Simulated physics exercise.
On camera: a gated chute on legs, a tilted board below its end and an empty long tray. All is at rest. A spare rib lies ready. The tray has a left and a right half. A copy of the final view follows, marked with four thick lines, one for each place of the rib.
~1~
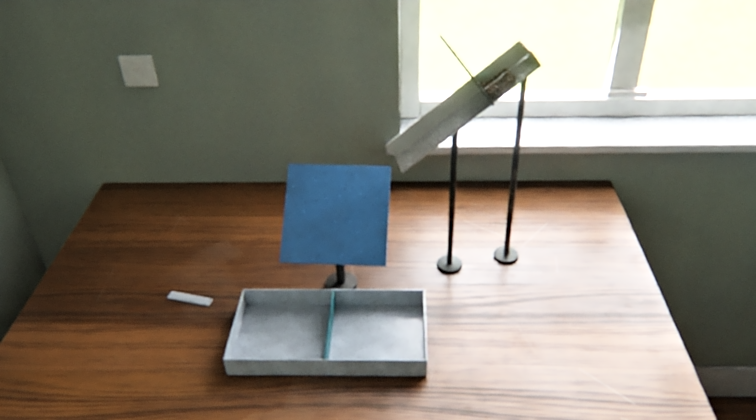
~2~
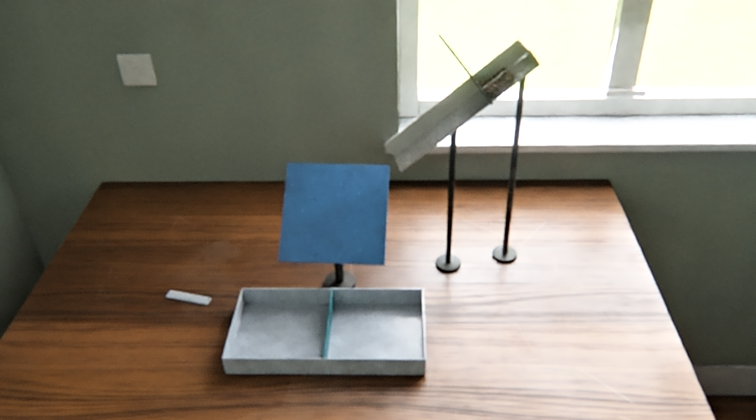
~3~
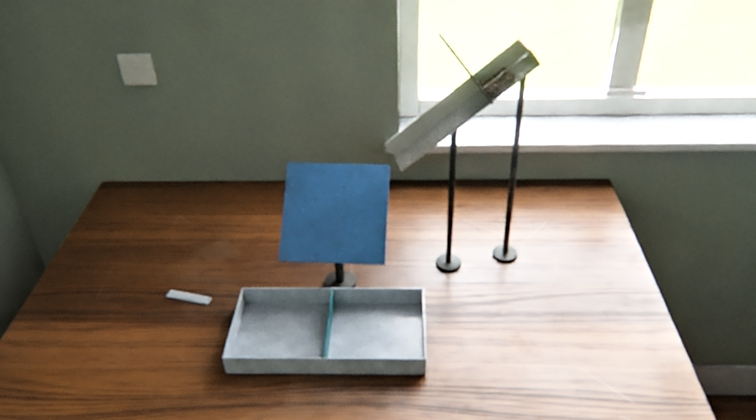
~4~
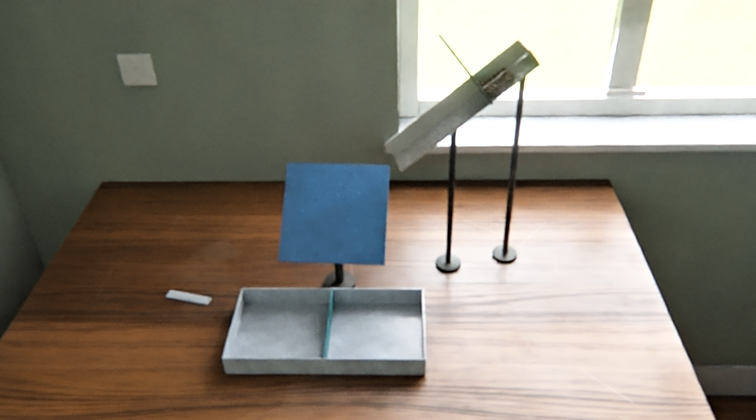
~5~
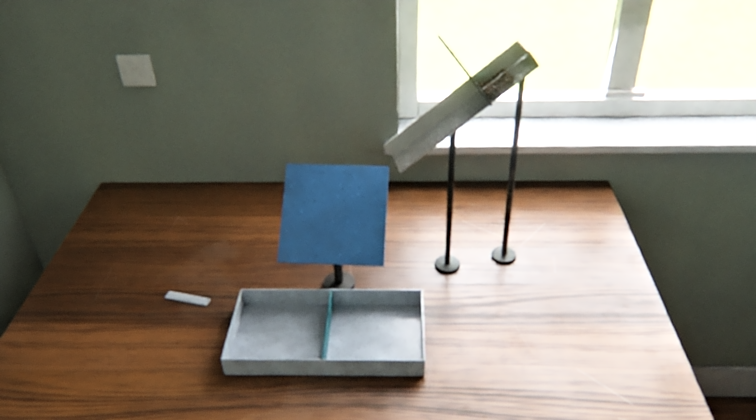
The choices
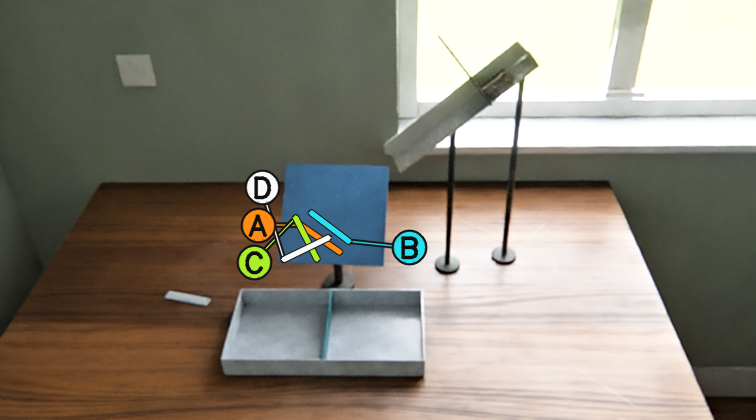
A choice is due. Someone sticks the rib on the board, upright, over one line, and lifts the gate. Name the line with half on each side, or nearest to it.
The answer is line C.
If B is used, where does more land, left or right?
The right half.
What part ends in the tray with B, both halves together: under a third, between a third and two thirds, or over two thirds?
It is over two thirds.
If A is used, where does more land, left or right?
The right half.
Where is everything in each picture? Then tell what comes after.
Load behind the gate near (495, 87), allspice berries; lip of the chute near (399, 165), sloping fairly steeply, in the first picture.
Middle of the board near (335, 212), tilted fairly steeply; middle of its low edge near (331, 263); of its high edge near (338, 164), in the second picture.
Front corners of the tray near (223, 357) and (425, 358); front end of its middle wall near (324, 358), in the third picture.
Middle of the load near (494, 85); lip near (398, 164), in the fourth picture.
Middle of the load near (493, 87); lip near (397, 165), in the fifth picture.
On the marked copy, line A from (300, 225) to (339, 251); line B from (311, 212) to (348, 241); line C from (295, 217) to (316, 259); line D from (328, 237) to (283, 259).
Choosing A, of what is caught, a small share in the left half, the bulk in the right.
Choosing B, of what is caught, a small share in the left half, the bulk in the right.
Choosing C, of what is caught, close to half in the left half, close to half in the right.
Choosing D, of what is caught, the bulk in the left half, close to a quarter in the right.
